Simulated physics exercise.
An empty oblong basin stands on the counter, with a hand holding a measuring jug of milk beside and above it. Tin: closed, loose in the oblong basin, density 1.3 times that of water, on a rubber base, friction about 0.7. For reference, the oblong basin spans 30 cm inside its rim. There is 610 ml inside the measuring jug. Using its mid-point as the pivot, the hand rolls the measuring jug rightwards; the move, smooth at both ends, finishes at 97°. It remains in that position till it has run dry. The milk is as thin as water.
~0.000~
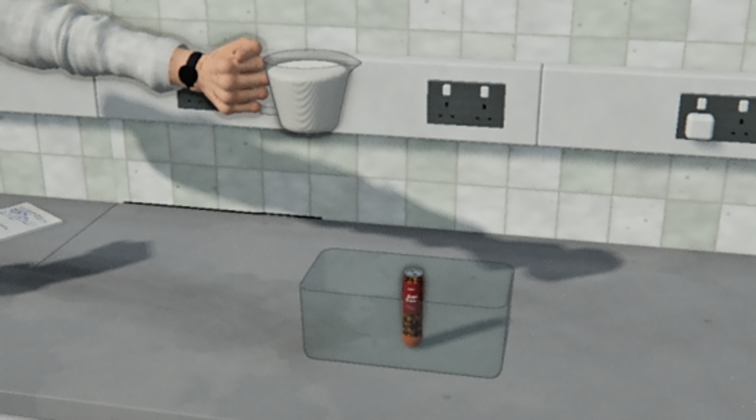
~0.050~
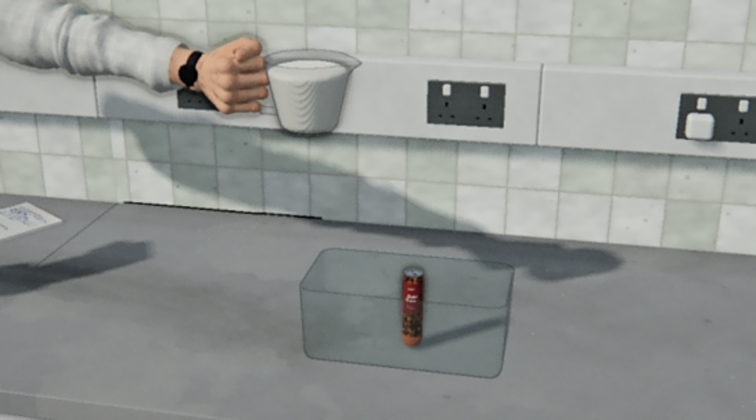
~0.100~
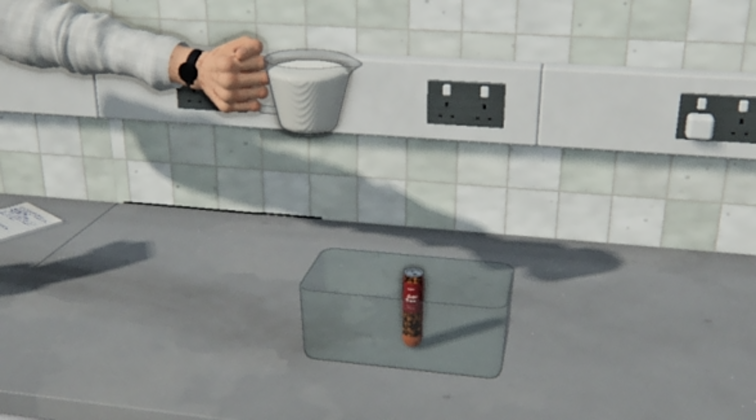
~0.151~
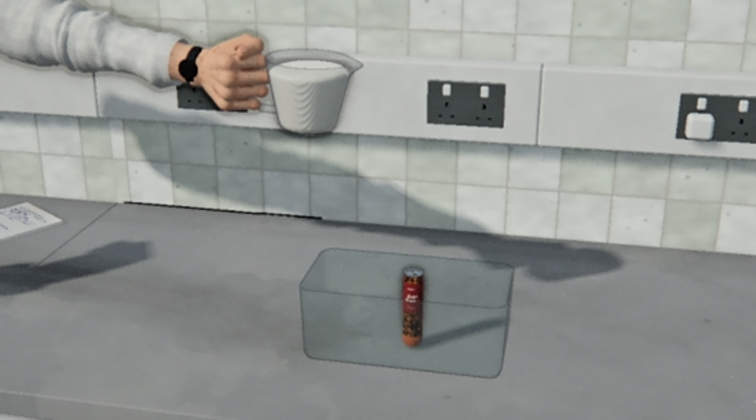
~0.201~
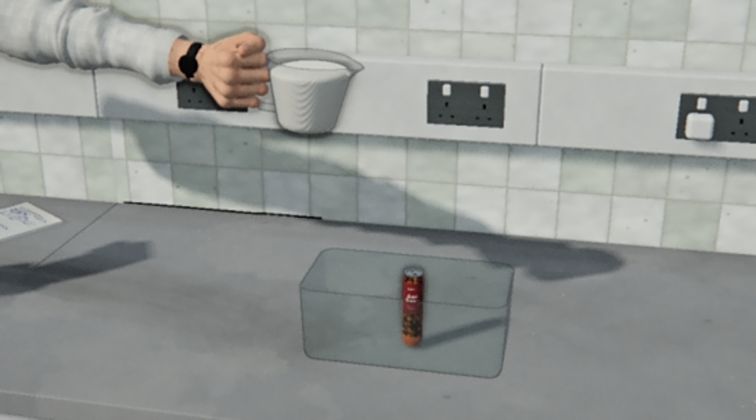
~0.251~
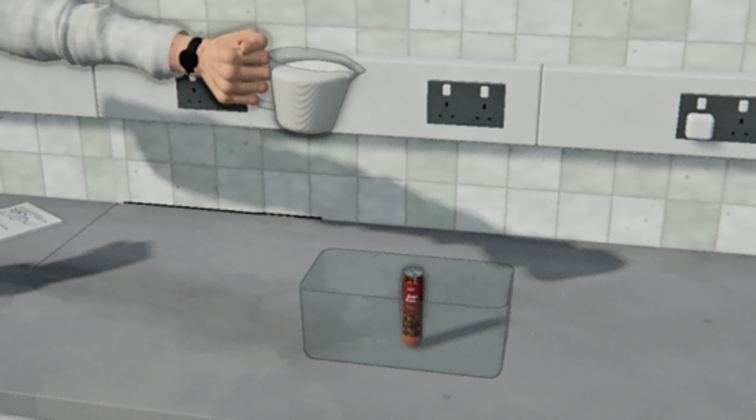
A measuring jug of milk, held by a hand above and to the left of a clear oblong basin, starts upright and almost still. The hand then slowly tilts it slightly to the right, while the basin and the small red tin standing inside it stay motionless on the grey counter.
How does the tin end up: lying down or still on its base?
Upright.
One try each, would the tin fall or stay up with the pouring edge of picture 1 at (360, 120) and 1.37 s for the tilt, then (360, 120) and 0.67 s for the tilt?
Try 1: Tipped over; try 2: Tipped over.
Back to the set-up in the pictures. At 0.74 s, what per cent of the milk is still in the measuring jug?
Roughly 74 per cent.
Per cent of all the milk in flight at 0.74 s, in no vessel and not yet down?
Near 24 in a hundred.
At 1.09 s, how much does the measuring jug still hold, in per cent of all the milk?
Near 18 in a hundred.
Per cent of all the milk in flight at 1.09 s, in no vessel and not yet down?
Some 32 % is up in the air.
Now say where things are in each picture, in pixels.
In the first picture, it leans 0°; its right rim is at (362, 63); the milk meets the walls at (271, 67) and (349, 71); the oblong basin's rim runs from (311, 269) to (511, 287); the tin's top is at (414, 276).
In the second picture, it leans 0°; its right rim is at (362, 63); the milk meets the walls at (271, 67) and (349, 71).
In the third picture, it leans 1°; its right rim is at (362, 64); the milk meets the walls at (272, 66) and (350, 71).
In the fourth picture, it leans 3°; its right rim is at (363, 66); the milk meets the walls at (273, 67) and (350, 72).
In the fifth picture, it leans 5°; its right rim is at (364, 68); the milk meets the walls at (274, 67) and (352, 72).
In the sixth picture, it leans 8°; its right rim is at (366, 71); the milk meets the walls at (275, 67) and (354, 73).
Then, 0.74 s in, the tilt is 54° and 73 per cent is still to pour; the tin stands where it began.
Then, 1.09 s in, the tilt is 88° and 18 per cent is still to pour; the tin stands where it began.
Then, 1.47 s in, the tilt is 97° and 0 per cent is still to pour; the tin stands where it began.
Then, 1.87 s in, the tilt is 97° and 0 per cent is still to pour; the tin stands where it began.
Finally, the tin stands where it began.
